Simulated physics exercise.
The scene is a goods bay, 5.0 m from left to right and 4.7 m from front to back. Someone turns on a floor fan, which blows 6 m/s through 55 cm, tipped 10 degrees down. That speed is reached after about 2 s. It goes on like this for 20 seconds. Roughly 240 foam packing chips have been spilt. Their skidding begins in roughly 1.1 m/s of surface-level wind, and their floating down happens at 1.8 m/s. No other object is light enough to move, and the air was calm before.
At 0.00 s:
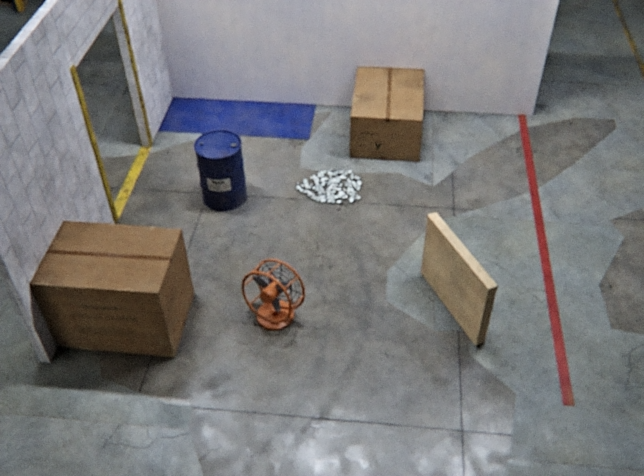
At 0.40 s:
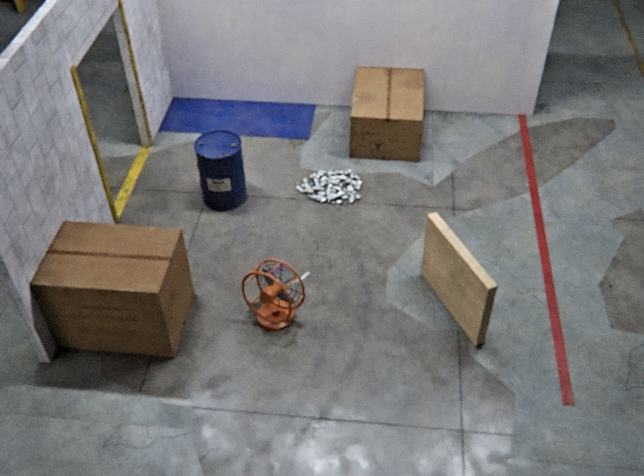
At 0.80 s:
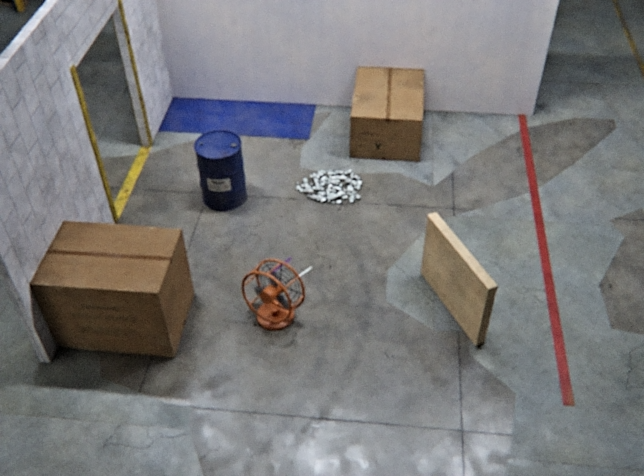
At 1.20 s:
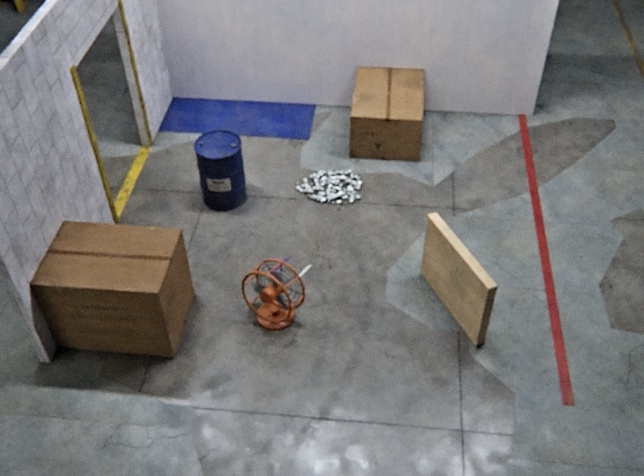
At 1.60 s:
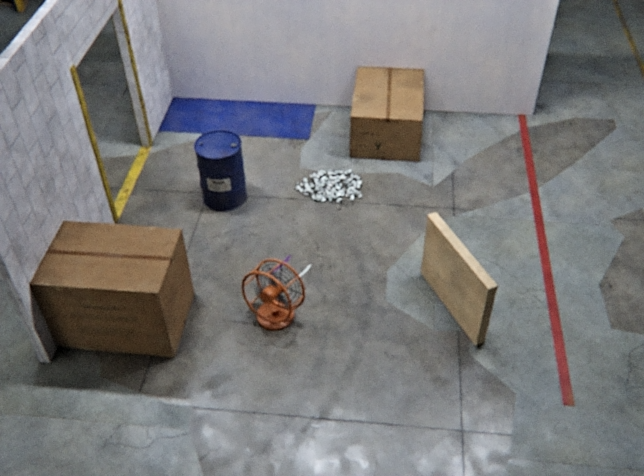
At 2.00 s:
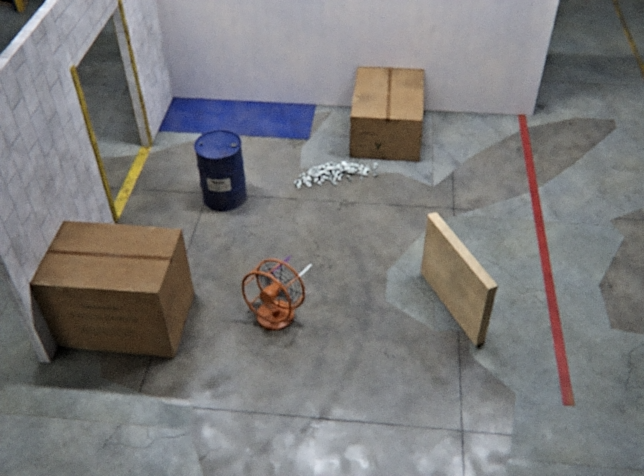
A large carton stays still while an orange fan starts, then white chips slide back slightly.
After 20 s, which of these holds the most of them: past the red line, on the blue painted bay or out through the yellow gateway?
The blue one.
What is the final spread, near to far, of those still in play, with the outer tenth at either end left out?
0.4 m or thereabouts.
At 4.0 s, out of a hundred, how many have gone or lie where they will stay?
About 2 %.
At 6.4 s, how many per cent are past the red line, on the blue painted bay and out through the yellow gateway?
About 3 per cent red, 80 per cent blue and 0 per cent yellow.
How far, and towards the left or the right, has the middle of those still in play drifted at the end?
It drifted leftward some 1.6 m.
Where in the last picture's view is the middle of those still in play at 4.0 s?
Roughly pixel (285, 103).
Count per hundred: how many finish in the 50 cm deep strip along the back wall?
Roughly 90 per cent.
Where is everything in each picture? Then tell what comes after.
In the first frame, the middle of the foam packing chips is near (331, 187), none has stirred yet and the mouth of the floor fan is at (273, 291).
In the second frame, the middle of the foam packing chips is near (331, 186), none has stirred yet, the yellow gateway is centred on (135, 181), the red line is centred on (545, 231) and the blue painted bay is centred on (238, 118).
In the third frame, the middle of the foam packing chips is near (331, 186), none has stirred yet, the top of a barrel is at (218, 144) and the top of a large carton is at (389, 91).
In the fourth frame, the middle of the foam packing chips is near (331, 186) and none has stirred yet.
In the fifth frame, the middle of the foam packing chips is near (331, 186) and about 5 % have left their places.
In the sixth frame, the middle of the foam packing chips is near (332, 170), the farthest in sight from the floor fan is at (375, 165) and about 85 % have left their places.
After 4.0 s the count stands so, 0 % are out through the yellow gateway, 2 % past the red line and 76 % on the blue painted bay; the middle of those still in play is near (285, 103).
After 6.4 s the count stands so, 0 % are out through the yellow gateway, 3 % past the red line and 81 % on the blue painted bay; the middle of those still in play is near (267, 103).
After 11.0 s the count stands so, 0 % are out through the yellow gateway, 3 % past the red line and 82 % on the blue painted bay; the middle of those still in play is near (248, 103).
After 20.0 s, at the end, 0 % are out through the yellow gateway, 3 % past the red line and 85 % on the blue painted bay; the middle of those still in play is near (230, 104).
